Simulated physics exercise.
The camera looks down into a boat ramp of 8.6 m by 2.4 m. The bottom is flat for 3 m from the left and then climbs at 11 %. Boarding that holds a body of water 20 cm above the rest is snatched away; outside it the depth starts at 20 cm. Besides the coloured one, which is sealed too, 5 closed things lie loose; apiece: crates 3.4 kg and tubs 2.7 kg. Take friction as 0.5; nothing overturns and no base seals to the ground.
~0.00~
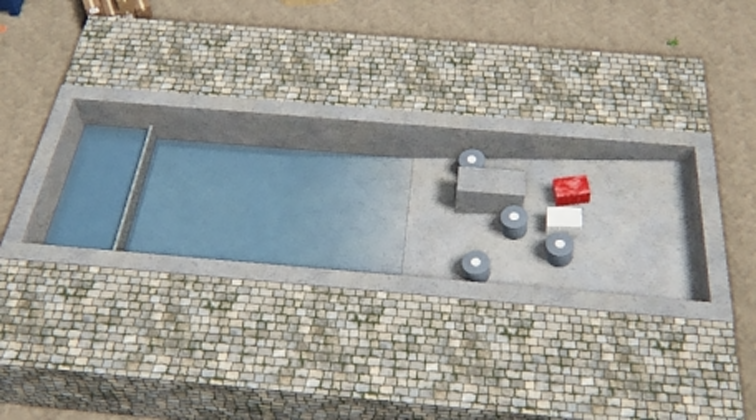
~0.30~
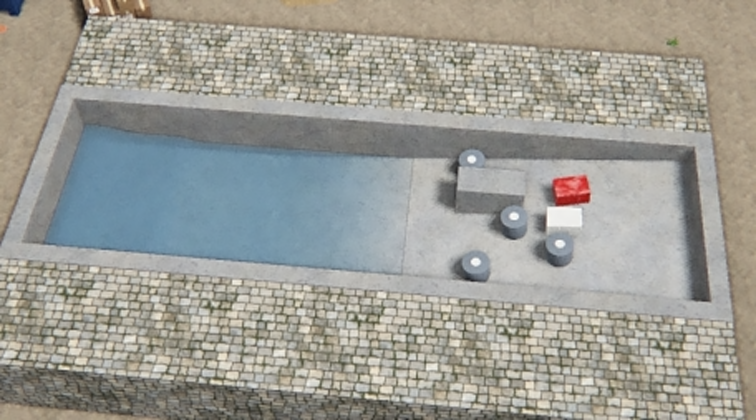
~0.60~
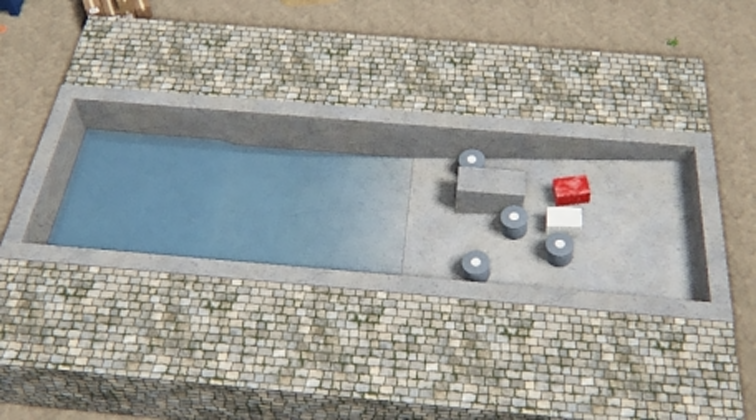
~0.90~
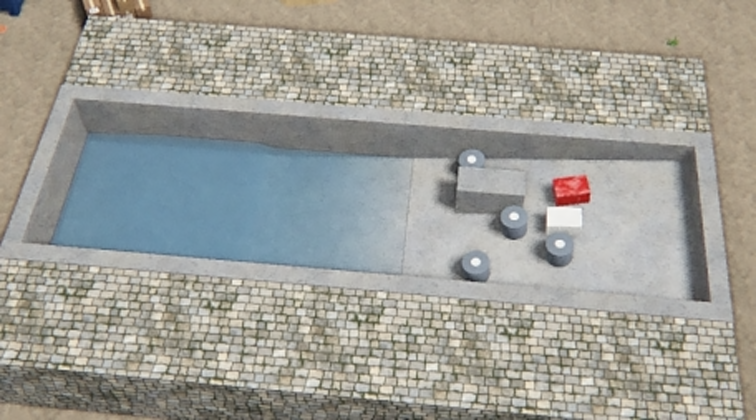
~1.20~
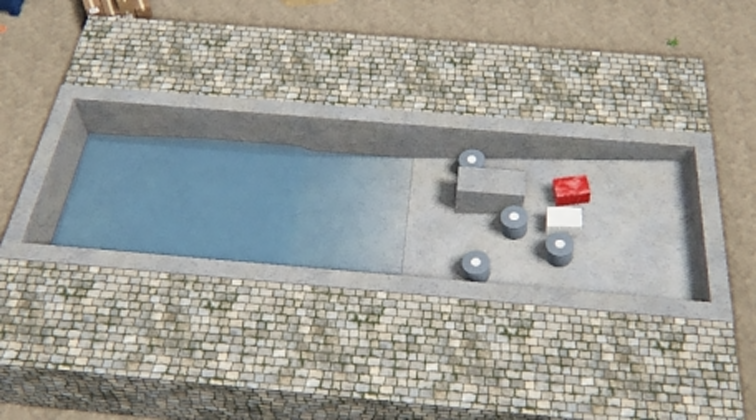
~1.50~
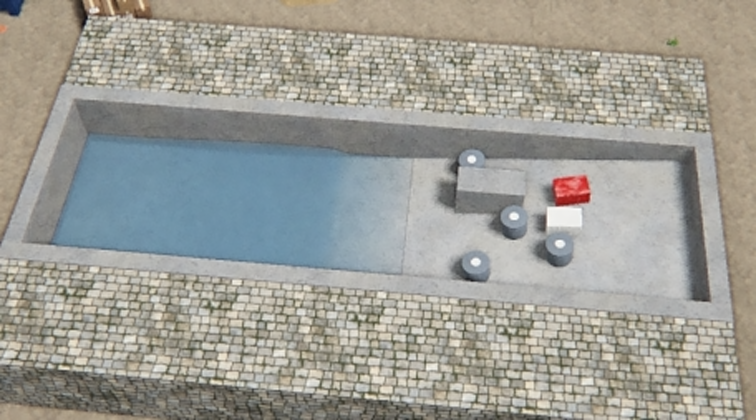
On a sloping concrete boat ramp, the board holding back water at the left end vanished and a low ripple ran rightward, while the red crate, other boxes and grey tubs stayed still.
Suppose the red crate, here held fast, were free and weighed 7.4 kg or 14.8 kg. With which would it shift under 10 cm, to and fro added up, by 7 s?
For it, the lower weight is enough.
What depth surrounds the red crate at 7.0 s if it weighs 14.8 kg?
About 0 cm.
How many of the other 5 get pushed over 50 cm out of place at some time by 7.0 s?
That makes 2.
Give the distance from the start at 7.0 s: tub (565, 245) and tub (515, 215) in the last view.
In that order: 0 cm, 50 cm.
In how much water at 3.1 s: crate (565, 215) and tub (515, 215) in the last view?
Roughly 0 and 1 cm.
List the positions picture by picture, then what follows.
The first frame shows the red crate at (574, 186), on the bottom; water covers 11.4 m2; 0 of 6 have shifted.
The second frame shows the red crate at (574, 186), on the bottom; water covers 11.4 m2; 0 of 6 have shifted.
The third frame shows the red crate at (574, 186) rests on the ground; water covers 11.4 m2; 0 of 6 have shifted.
The fourth frame shows the red crate at (574, 186) rests on the ground; water covers 11.4 m2; 0 of 6 have shifted.
The fifth frame shows the red crate at (574, 186) rests on the ground; water covers 11.4 m2; 0 of 6 have shifted.
The sixth frame shows the red crate at (574, 186) rests on the ground; 11.4 m2 under water; 0 of 6 have shifted.
After 2.1 s the red crate would be 0 cm from its start with 7.4 kg and 0 cm from its start with 14.8 kg; 0 cm of water round it then.
After 3.1 s the red crate would be 0 cm from its start with 7.4 kg and 0 cm from its start with 14.8 kg; 0 cm of water round it then.
After 4.9 s the red crate would be 0 cm from its start with 7.4 kg and 0 cm from its start with 14.8 kg; 0 cm of water round it then.
After 7.0 s the red crate would be 0 cm from its start with 7.4 kg and 0 cm from its start with 14.8 kg; 0 cm of water round it then.
